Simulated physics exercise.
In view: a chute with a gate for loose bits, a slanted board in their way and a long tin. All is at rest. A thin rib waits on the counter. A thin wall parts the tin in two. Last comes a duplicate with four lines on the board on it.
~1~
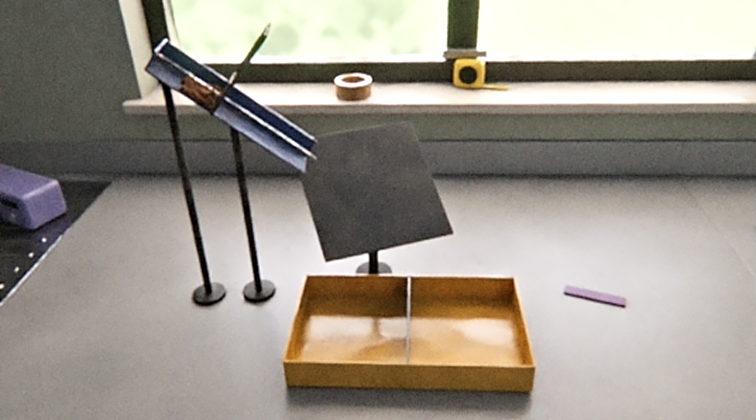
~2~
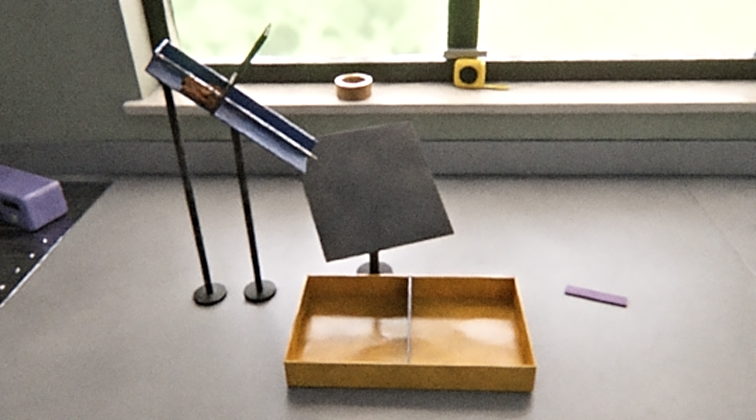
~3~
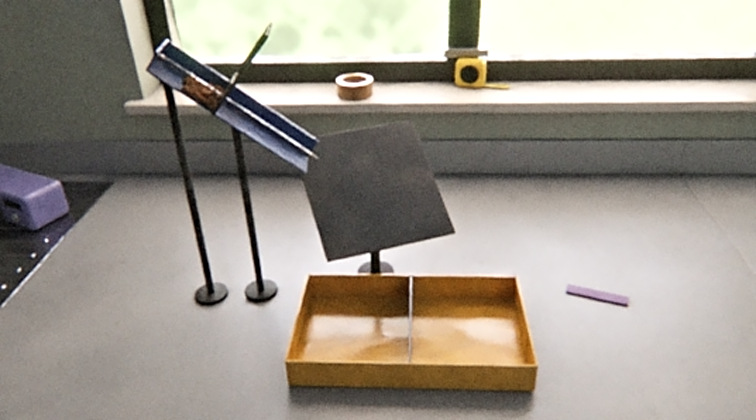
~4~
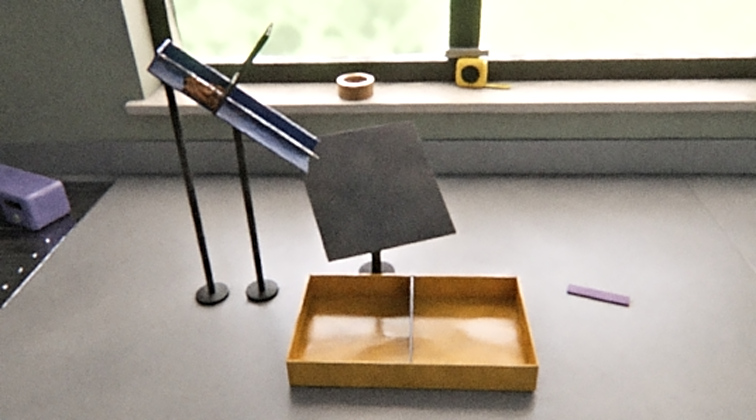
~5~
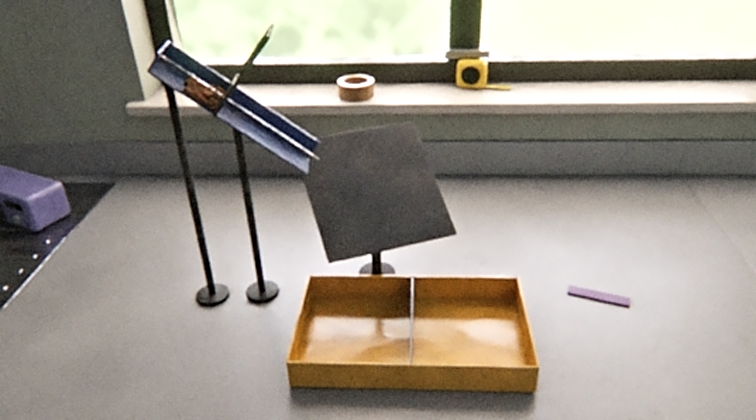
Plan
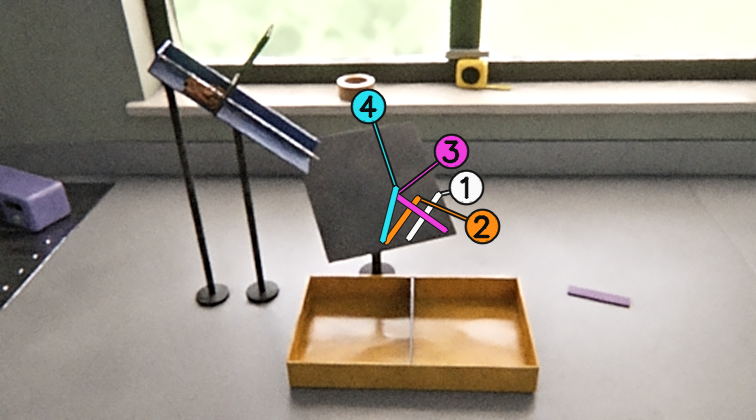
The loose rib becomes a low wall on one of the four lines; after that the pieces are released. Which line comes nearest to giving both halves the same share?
It is 1.
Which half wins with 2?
Left.
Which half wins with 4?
The left half.
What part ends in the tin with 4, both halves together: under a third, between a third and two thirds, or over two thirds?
Over two thirds.
On the marked copy, line 1 from (438, 194) to (408, 238); line 2 from (418, 198) to (386, 241); line 3 from (395, 195) to (445, 230); line 4 from (395, 188) to (382, 240).
With 1, of what is caught, close to half in the left half, close to half in the right.
With 2, of what is caught, all but a few in the left half, a small share in the right.
With 3, of what is caught, a small share in the left half, the bulk in the right.
With 4, of what is caught, all but a few in the left half, a small share in the right.
